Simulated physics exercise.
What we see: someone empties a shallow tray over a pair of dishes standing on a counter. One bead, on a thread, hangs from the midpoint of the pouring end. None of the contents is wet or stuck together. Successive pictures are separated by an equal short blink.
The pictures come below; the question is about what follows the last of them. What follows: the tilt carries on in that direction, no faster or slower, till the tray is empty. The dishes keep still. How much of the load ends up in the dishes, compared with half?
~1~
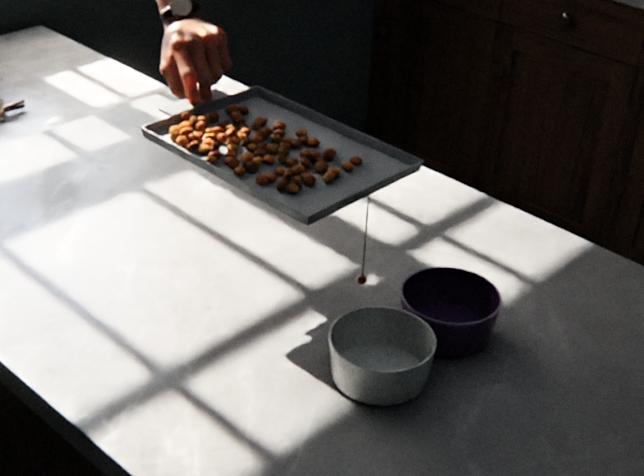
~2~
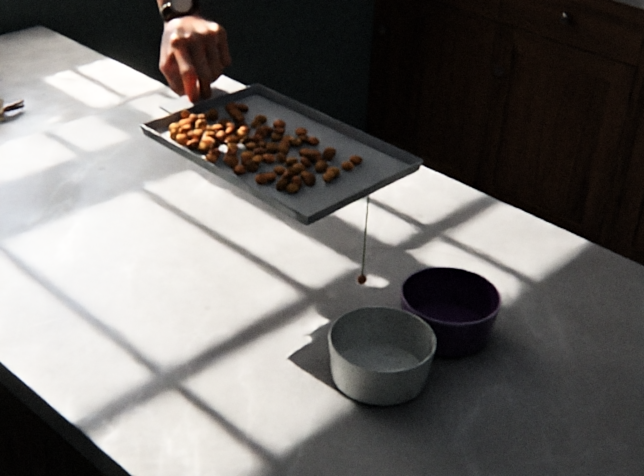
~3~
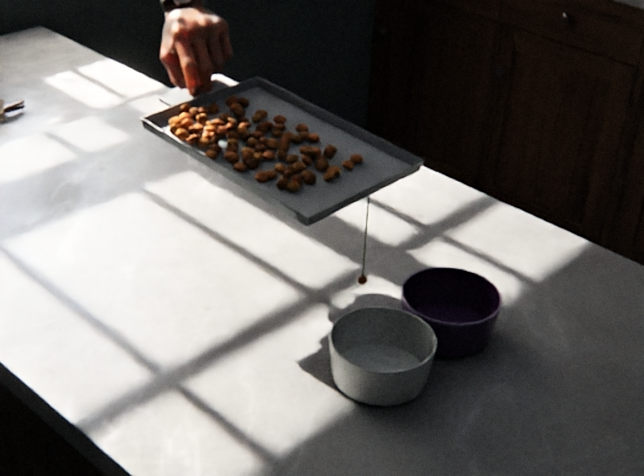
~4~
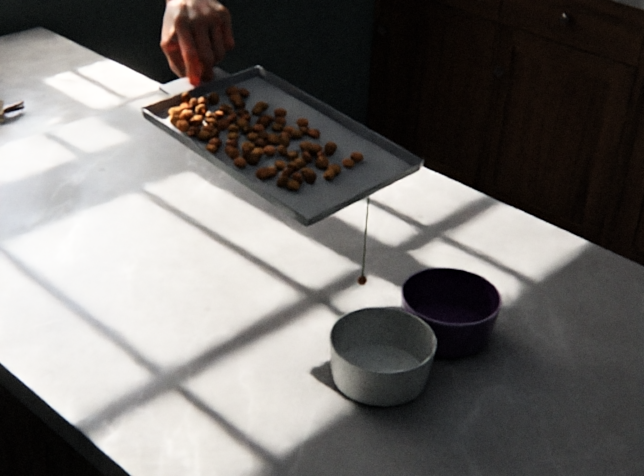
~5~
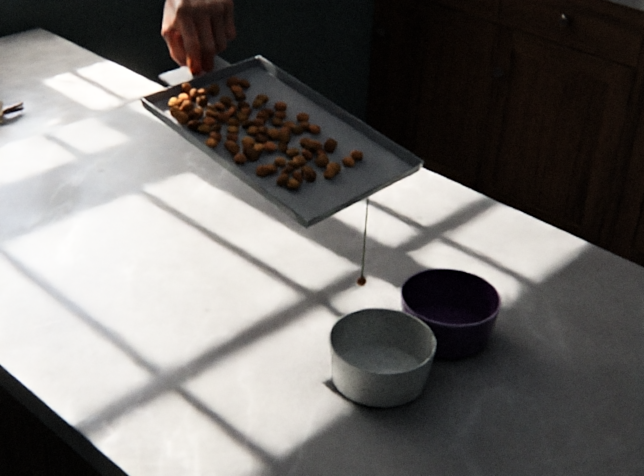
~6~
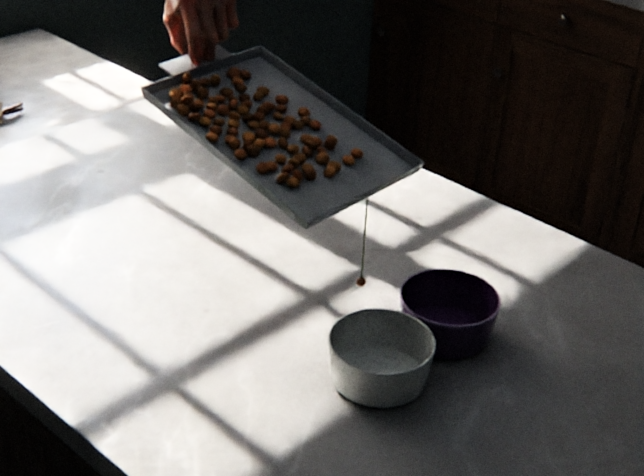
More of the load is caught than lost.
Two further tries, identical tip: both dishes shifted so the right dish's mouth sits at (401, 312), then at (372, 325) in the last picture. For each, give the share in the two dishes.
Close to 90 in a hundred, then close to 70 in a hundred.
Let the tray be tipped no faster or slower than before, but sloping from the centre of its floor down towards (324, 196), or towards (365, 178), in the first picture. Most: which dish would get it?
Note: Place 1, the dish at the left; place 2, the dish at the right.
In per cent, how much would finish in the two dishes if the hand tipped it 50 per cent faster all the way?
Close to 80 in a hundred.
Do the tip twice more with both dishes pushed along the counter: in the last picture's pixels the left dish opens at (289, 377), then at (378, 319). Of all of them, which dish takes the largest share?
Placement one: The right-positioned dish. Placement two: The left-positioned dish.
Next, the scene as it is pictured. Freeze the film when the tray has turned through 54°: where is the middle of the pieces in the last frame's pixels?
The centre of the load shows up near (340, 186) in the last view.
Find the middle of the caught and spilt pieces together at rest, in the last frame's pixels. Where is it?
I'd say the middle ends up at about (373, 369).
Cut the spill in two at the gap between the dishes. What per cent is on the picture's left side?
I reckon around 100 per cent.
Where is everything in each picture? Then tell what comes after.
Corners of the pouring end at (308, 214) and (420, 160), level; middle of the load at (252, 148), bits of cat kibble; left dish at (422, 378); right dish at (489, 331); bead on its thread at (362, 280), in the first frame.
Corners of the pouring end at (308, 214) and (420, 160), level; middle of the load at (252, 146), in the second frame.
Corners of the pouring end at (308, 215) and (421, 160), tipped barely, level across its low end; middle of the load at (252, 143), in the third frame.
Corners of the pouring end at (308, 216) and (421, 161), tipped a little, level across its low end; middle of the load at (253, 137), in the fourth frame.
Corners of the pouring end at (308, 218) and (421, 161), tipped a little, level across its low end; middle of the load at (253, 131), in the fifth frame.
Corners of the pouring end at (308, 220) and (421, 162), tipped a little, level across its low end; middle of the load at (253, 125); left dish at (421, 380); right dish at (488, 333), in the sixth frame.
Soon after the last picture, tray tipped steeply; most on the tray; a small part in the air.
A little later, tray tipped right over; about a third on the tray; about half in the left dish; a small part in the right dish; a small part outside both; a small part in the air.
Later still, tray tipped past a quarter turn; about two thirds in the left dish; a small part in the right dish; about a quarter outside both.
At rest, tray tipped past a quarter turn; about two thirds in the left dish; a small part in the right dish; about a quarter outside both.
